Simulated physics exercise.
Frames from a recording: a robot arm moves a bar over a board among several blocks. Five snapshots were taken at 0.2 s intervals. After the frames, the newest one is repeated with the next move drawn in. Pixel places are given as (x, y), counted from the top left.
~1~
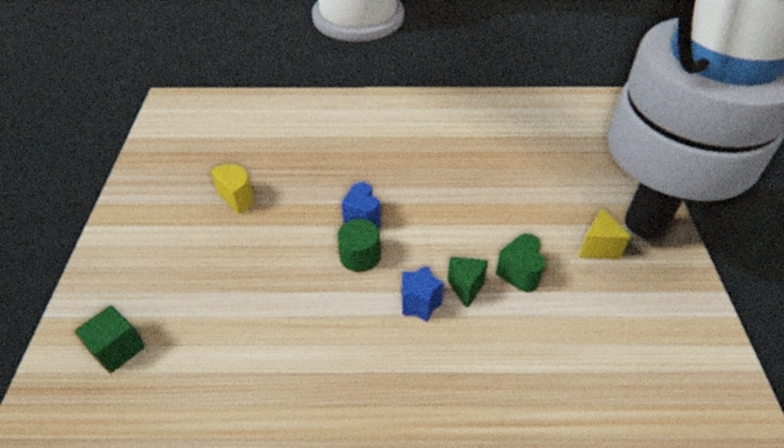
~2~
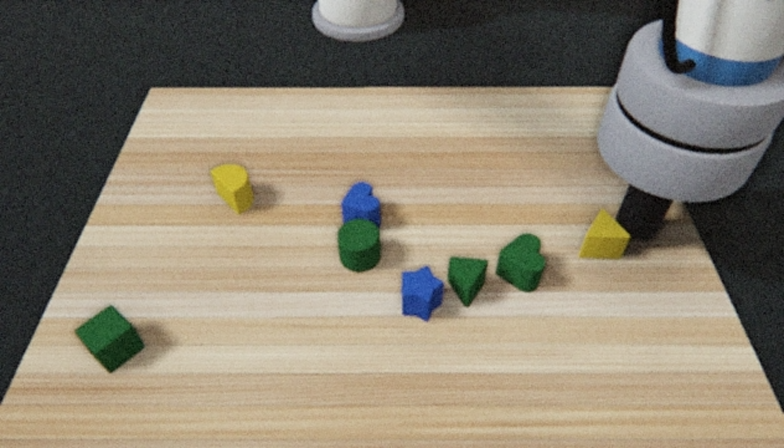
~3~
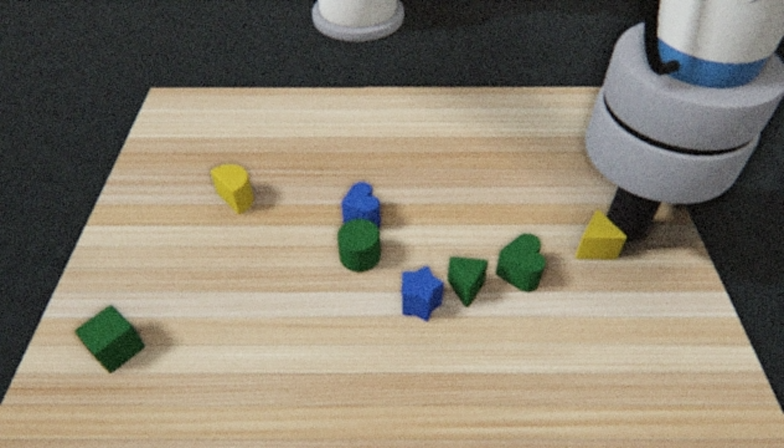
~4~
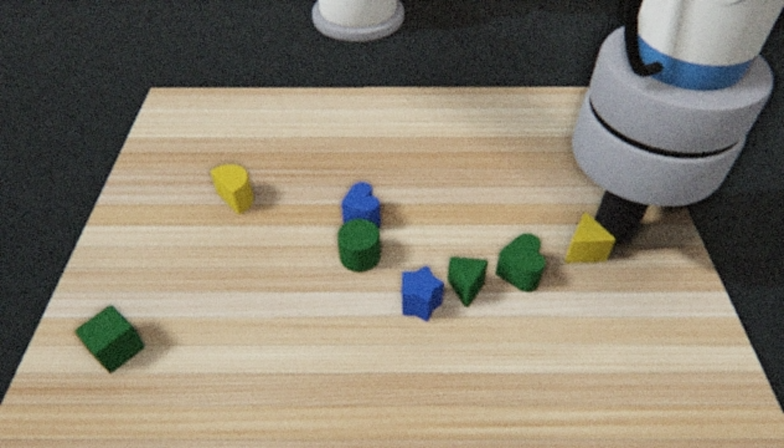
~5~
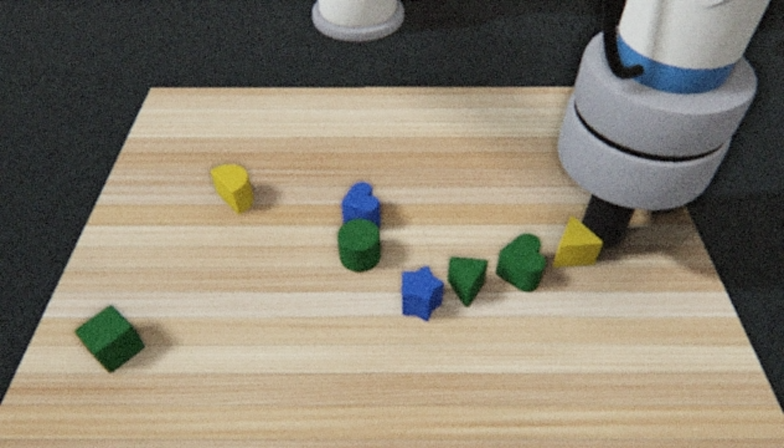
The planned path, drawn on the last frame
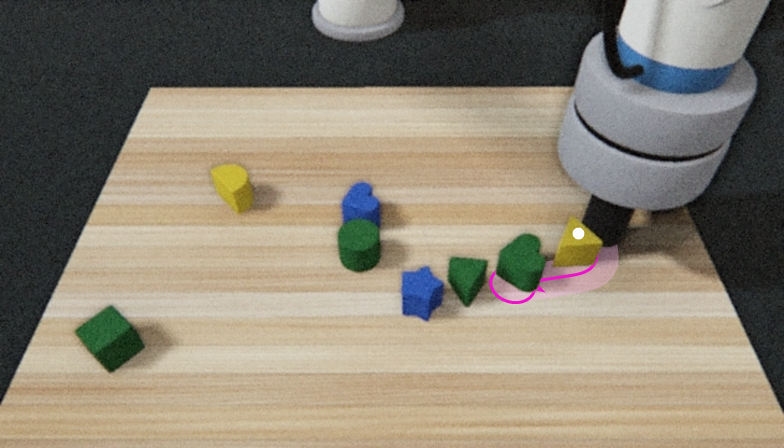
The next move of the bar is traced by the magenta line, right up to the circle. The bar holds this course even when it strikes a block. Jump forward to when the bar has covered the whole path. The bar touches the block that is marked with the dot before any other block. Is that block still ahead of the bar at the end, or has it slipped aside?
When the path ends, it will sit ahead of the bar.
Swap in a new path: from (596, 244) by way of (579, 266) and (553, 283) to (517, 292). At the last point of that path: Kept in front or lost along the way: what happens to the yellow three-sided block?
In the end it is ahead.
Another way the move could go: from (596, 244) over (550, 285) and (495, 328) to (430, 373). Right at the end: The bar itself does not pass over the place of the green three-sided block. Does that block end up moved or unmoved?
It travels a centimetre or more.
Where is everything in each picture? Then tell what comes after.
In the first frame, lower end of the bar at (645, 224), tops of blocks, blue star-shaped block at (421, 282), green three-sided block at (469, 267), green heart at (526, 251), yellow three-sided block at (607, 226).
In the second frame, bar at (636, 225), blocks as before.
In the third frame, bar at (625, 226), yellow three-sided block at (603, 227).
In the fourth frame, bar at (614, 229), yellow three-sided block at (591, 230).
In the fifth frame, bar at (601, 232), blue star-shaped block at (421, 282), green three-sided block at (469, 267), green heart at (526, 251), yellow three-sided block at (579, 234).
The drawn path runs from (596, 244) through (588, 270) and (551, 279) to (513, 285); the dot is on the yellow three-sided block.
The first path, step by step. One third of the way, bar at (592, 259); yellow three-sided block at (561, 251), turned 35° clockwise.
Two thirds of the way, bar at (555, 267); green three-sided block at (455, 272), turned 20° anticlockwise; green heart at (483, 252); yellow three-sided block at (521, 258), turned 45° clockwise.
At the end, bar at (516, 273); blue star-shaped block at (405, 291), turned 40° anticlockwise; green three-sided block at (424, 268), turned 60° anticlockwise; green heart at (444, 244), turned 30° clockwise; yellow three-sided block at (478, 258), turned 65° clockwise.
